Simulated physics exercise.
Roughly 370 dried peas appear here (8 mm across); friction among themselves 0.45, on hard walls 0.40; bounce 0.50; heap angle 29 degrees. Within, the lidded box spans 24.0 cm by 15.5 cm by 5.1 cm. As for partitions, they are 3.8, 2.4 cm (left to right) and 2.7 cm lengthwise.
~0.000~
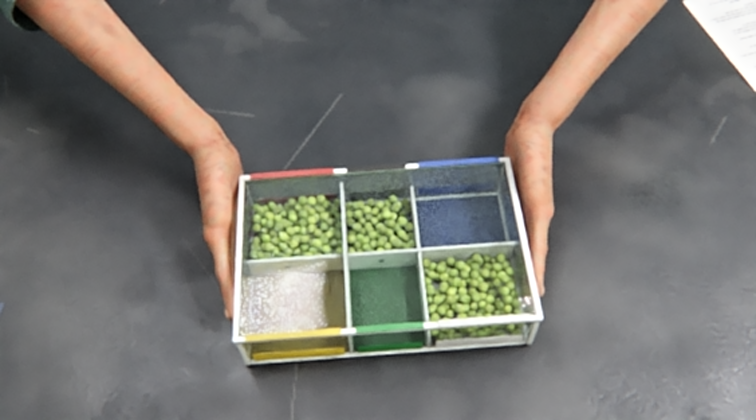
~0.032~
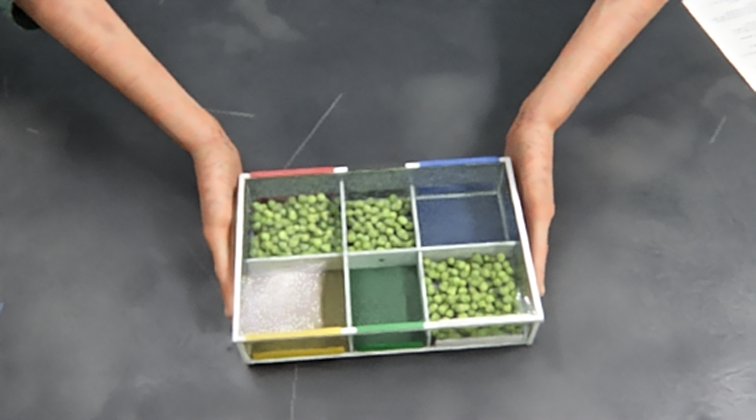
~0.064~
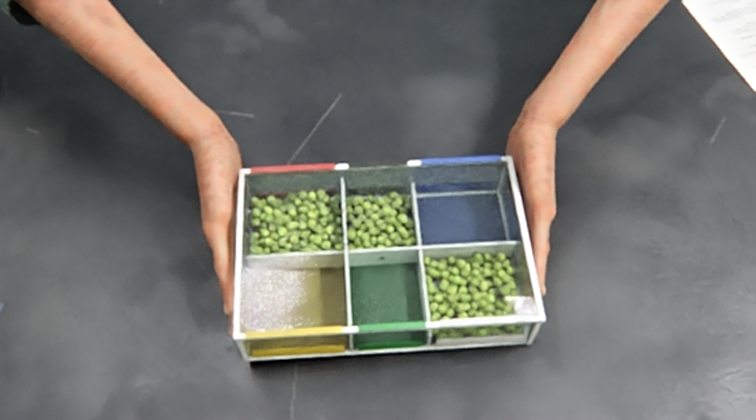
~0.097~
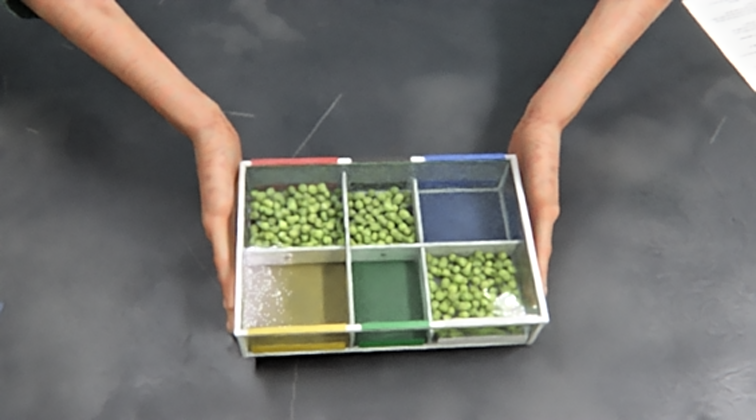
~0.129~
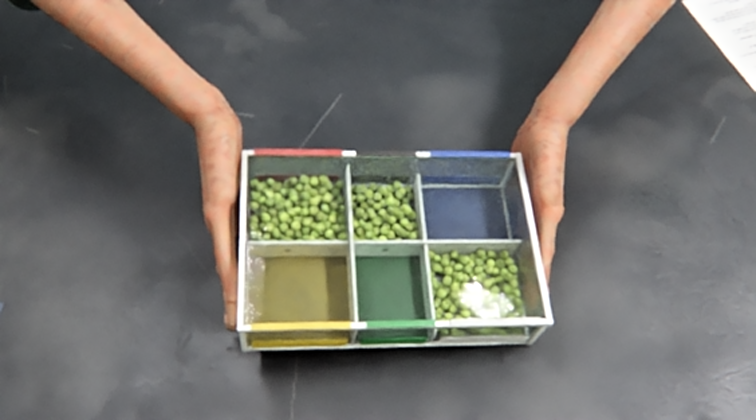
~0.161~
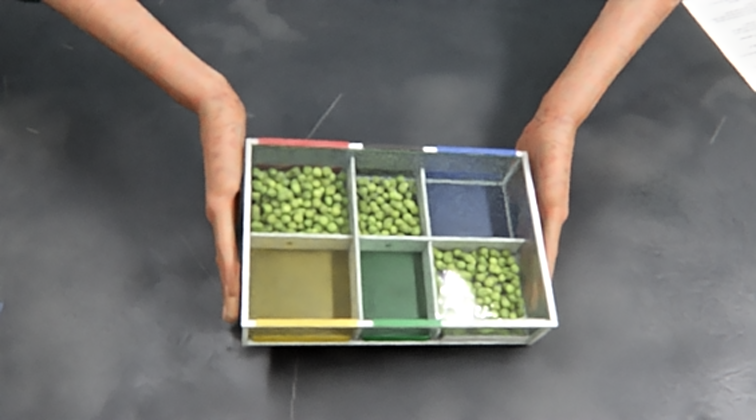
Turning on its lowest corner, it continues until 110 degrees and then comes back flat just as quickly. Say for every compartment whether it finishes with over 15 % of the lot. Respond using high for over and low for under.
Red compartment high, blue compartment low, green compartment low, yellow compartment low, white compartment high, black compartment low.
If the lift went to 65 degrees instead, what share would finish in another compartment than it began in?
Near 20 in a hundred.
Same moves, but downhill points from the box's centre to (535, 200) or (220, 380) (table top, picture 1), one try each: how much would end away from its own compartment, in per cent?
Around 35 % for the first direction, around 70 % for the second.
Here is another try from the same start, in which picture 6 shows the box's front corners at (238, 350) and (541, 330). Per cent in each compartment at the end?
Red 0; blue 0; green 25; yellow 40; white 40; black 0.
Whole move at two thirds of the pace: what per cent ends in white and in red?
Per cent held - white: 70, red: 25.
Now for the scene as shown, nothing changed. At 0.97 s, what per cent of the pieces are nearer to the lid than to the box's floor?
Some 70 per cent.
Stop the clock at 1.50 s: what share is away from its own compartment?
It comes to some 35 per cent.
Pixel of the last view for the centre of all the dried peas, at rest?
Somewhere near (466, 281) in the last picture.
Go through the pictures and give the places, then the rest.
The first picture shows box tilt 0 degrees, front corners at (239, 338) and (536, 316); red 50 %, white 35 %, black 20 %.
The second picture shows box tilt 1 degrees, front corners at (239, 337) and (537, 316).
The third picture shows box tilt 2 degrees, front corners at (239, 335) and (539, 317).
The fourth picture shows box tilt 5 degrees, front corners at (240, 331) and (542, 318), lowest corner right front.
The fifth picture shows box tilt 9 degrees, front corners at (243, 326) and (546, 320), lowest corner right front.
The sixth picture shows box tilt 13 degrees, front corners at (248, 322) and (551, 322), lowest corner right front; red 50 %, white 35 %, black 20 %. The box's pace is about 130 degrees a second.
Then, at 0.97 s, tilt 110 degrees; red 35 %, blue 5 %, green 5 %, yellow 5 %, white 40 %, black 10 %.
After 1.50 s, tilt 50 degrees; red 30 %, blue 5 %, white 65 %.
Then, at 2.10 s, tilt 0 degrees; red 30 %, blue 5 %, white 65 %.
In the end, at 2.5 s, red 30 %, blue 5 %, green 0 %, yellow 0 %, white 65 %, black 0 %.
